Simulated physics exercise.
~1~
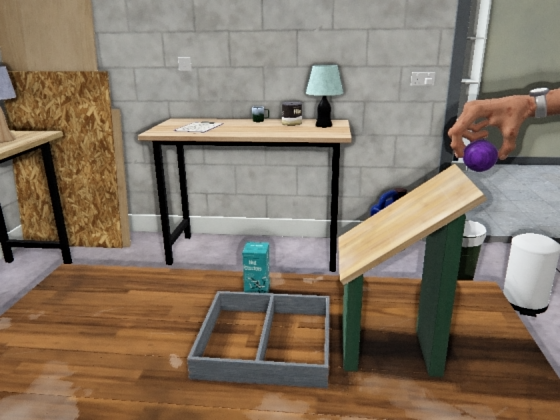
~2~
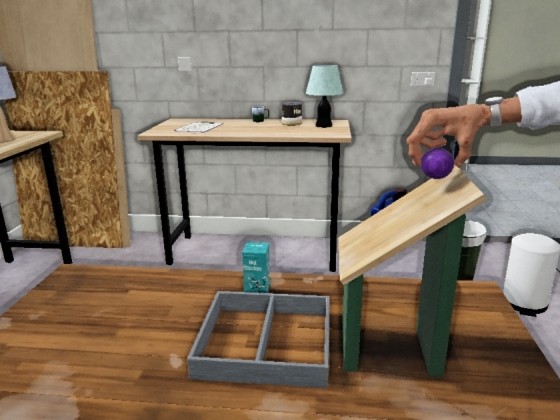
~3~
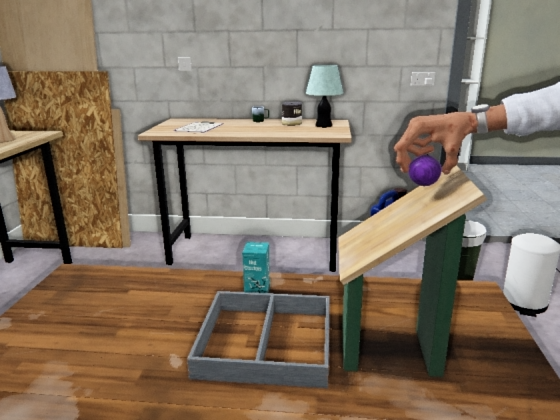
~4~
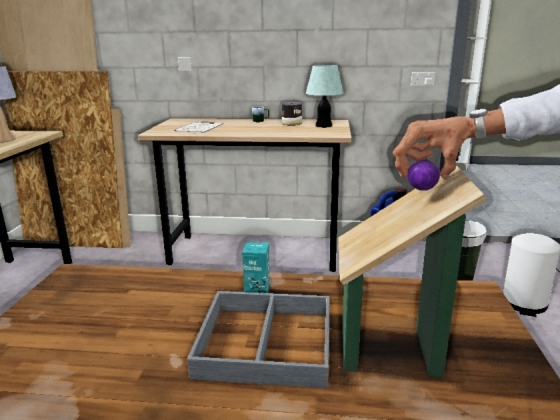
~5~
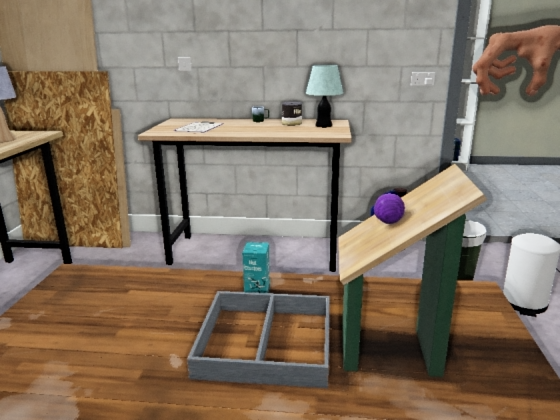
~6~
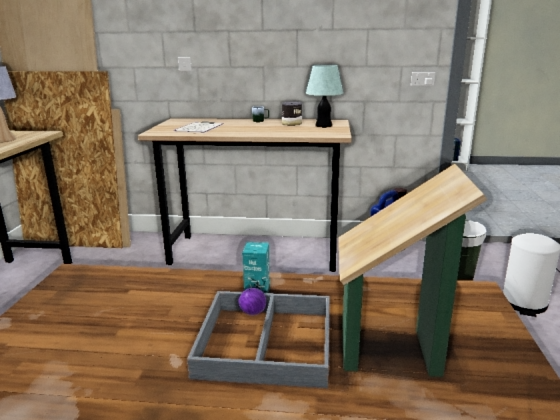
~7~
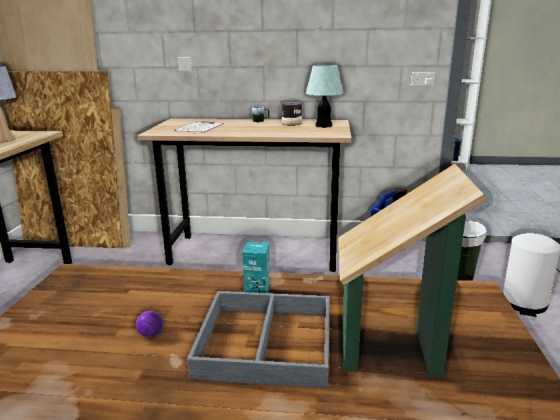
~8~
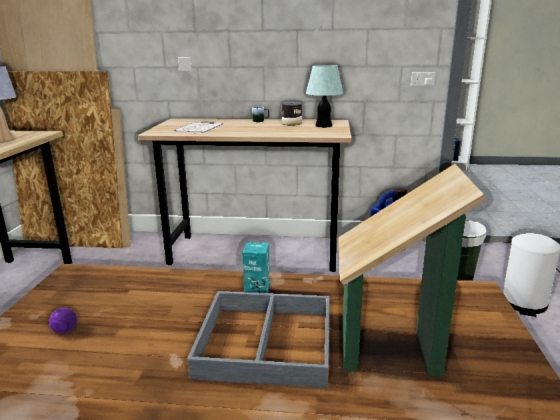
At first, a hand holds a round purple onion above the upper end of a sloping wooden board on green supports, with a grey two-bay tray and a small turquoise carton to its left. The hand lowers the onion to the board, pauses there, then lets go and draws back to the right. The onion moves down the slope and leaves the board, passing over the tray near the carton. It carries on left across the wooden surface beyond the tray. It ends well to the left, outside both bays, while the carton stays in its place.
